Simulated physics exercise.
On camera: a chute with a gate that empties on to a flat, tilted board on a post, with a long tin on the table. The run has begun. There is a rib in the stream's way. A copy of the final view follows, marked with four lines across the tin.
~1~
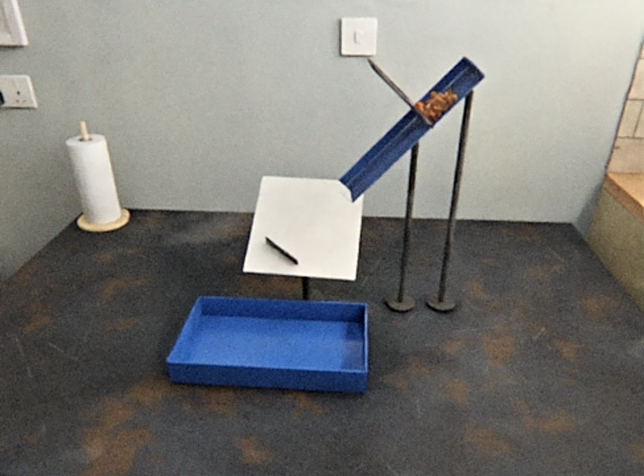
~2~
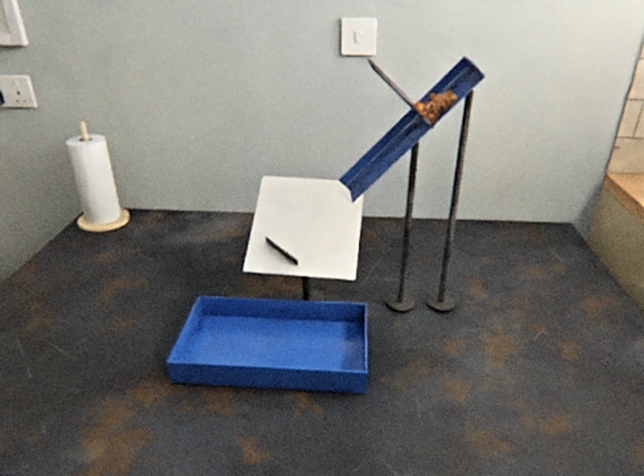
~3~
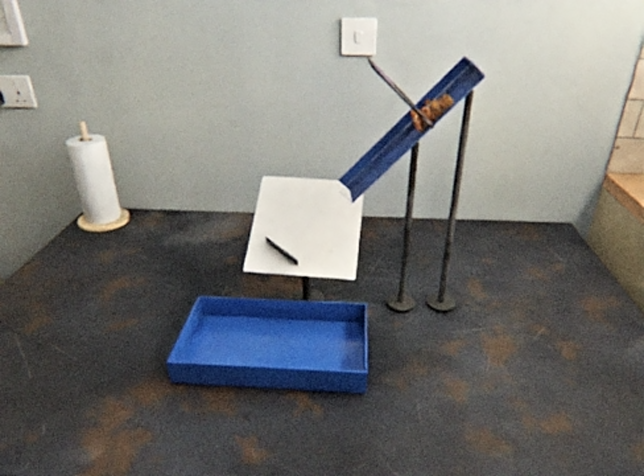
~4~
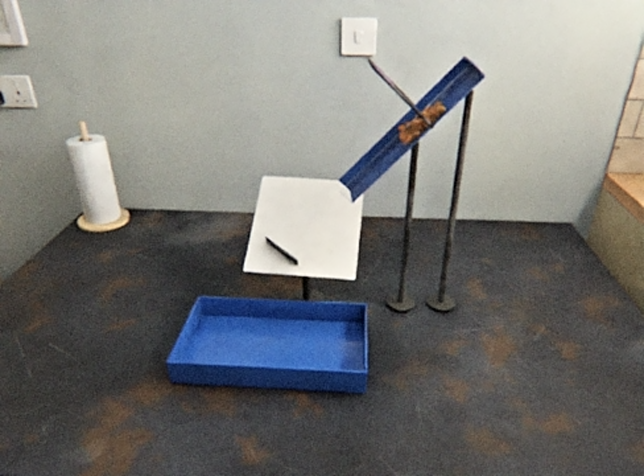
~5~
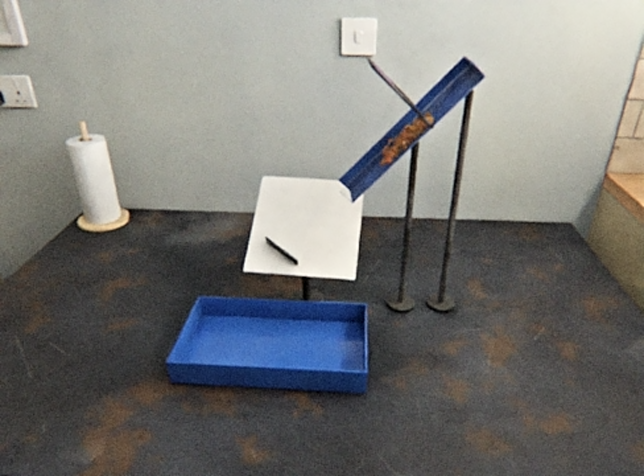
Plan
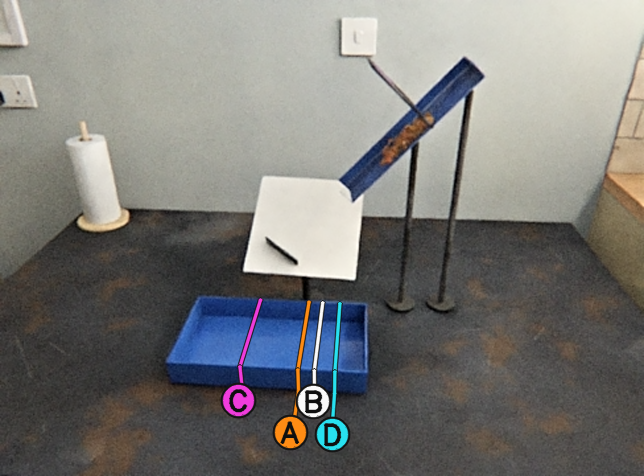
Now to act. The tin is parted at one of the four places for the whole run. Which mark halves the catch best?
Go for A.
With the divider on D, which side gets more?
The left side.
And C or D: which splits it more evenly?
Line C.
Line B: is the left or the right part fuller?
The left side.
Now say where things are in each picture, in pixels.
Load behind the gate at (437, 105), bits of cat kibble; lip of the chute at (351, 197), sloping fairly steeply, in the first frame.
Middle of the board at (306, 225), tilted fairly steeply; middle of its low edge at (298, 275); of its high edge at (313, 179), in the second frame.
Front corners of the tin at (167, 361) and (366, 372), empty; front of the load at (421, 131), in the third frame.
Middle of the load at (419, 122); its front at (403, 141), about a quarter of the way to the lip; rib from (265, 237) to (297, 260), in the fourth frame.
Middle of the load at (406, 136); its front at (383, 162), about half of the way to the lip, in the fifth frame.
On the marked copy, line A crosses the front rim at (298, 368); line B crosses the front rim at (314, 369); line C crosses the front rim at (240, 365); line D crosses the front rim at (334, 370).
For line A, of what is caught, about two thirds on the left of the divider, about a third on the right.
For line B, of what is caught, nearly all on the left of the divider, a small part on the right.
For line C, of what is caught, a small part on the left of the divider, most on the right.
For line D, of what is caught, all on the left of the divider, none on the right.
